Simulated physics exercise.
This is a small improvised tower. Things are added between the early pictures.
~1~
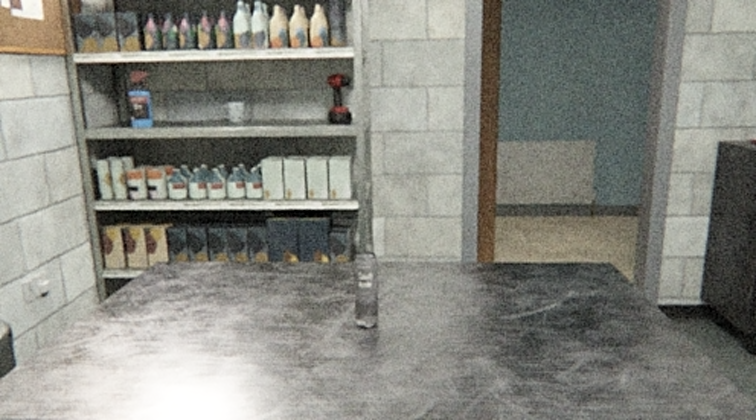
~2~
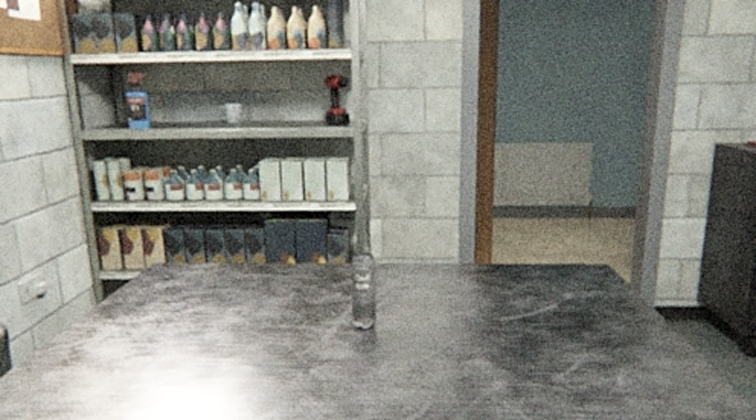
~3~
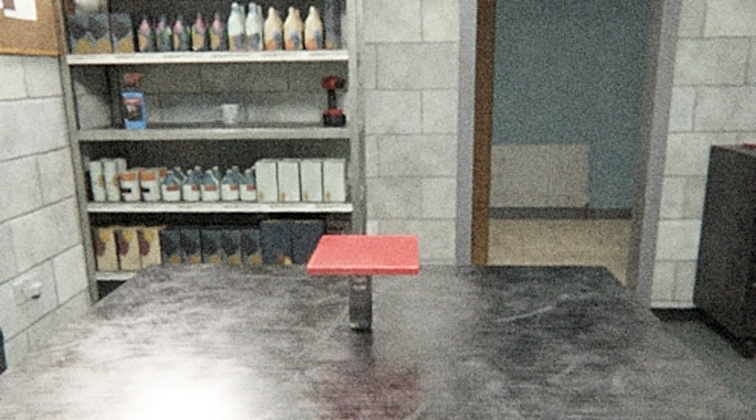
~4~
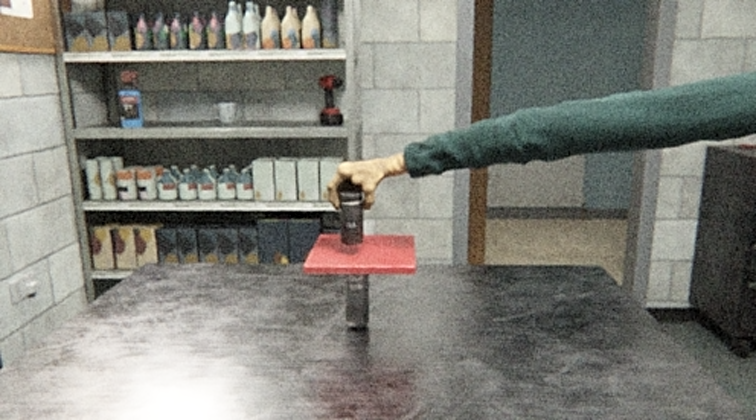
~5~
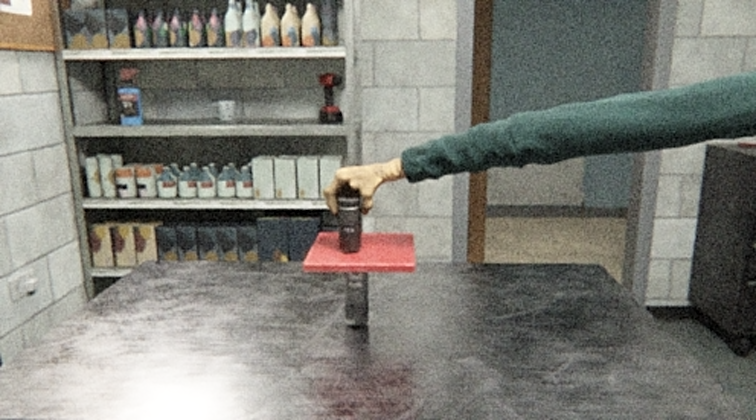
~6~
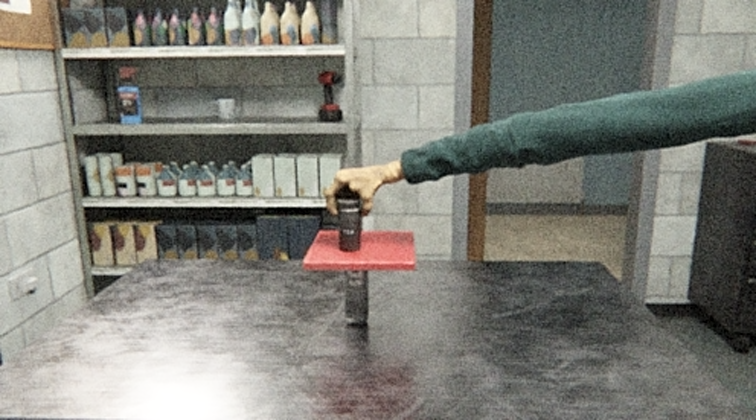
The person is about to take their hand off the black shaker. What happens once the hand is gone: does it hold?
In the end the stack holds.
Then, 0.20 s later than the last frame, all is still.
Then, 0.50 s later than the last frame, black shaker resting near (350, 225).
When it is over, all 3 as before. End places, in pixels of the last picture, black shaker near (350, 225). The stack stays up.
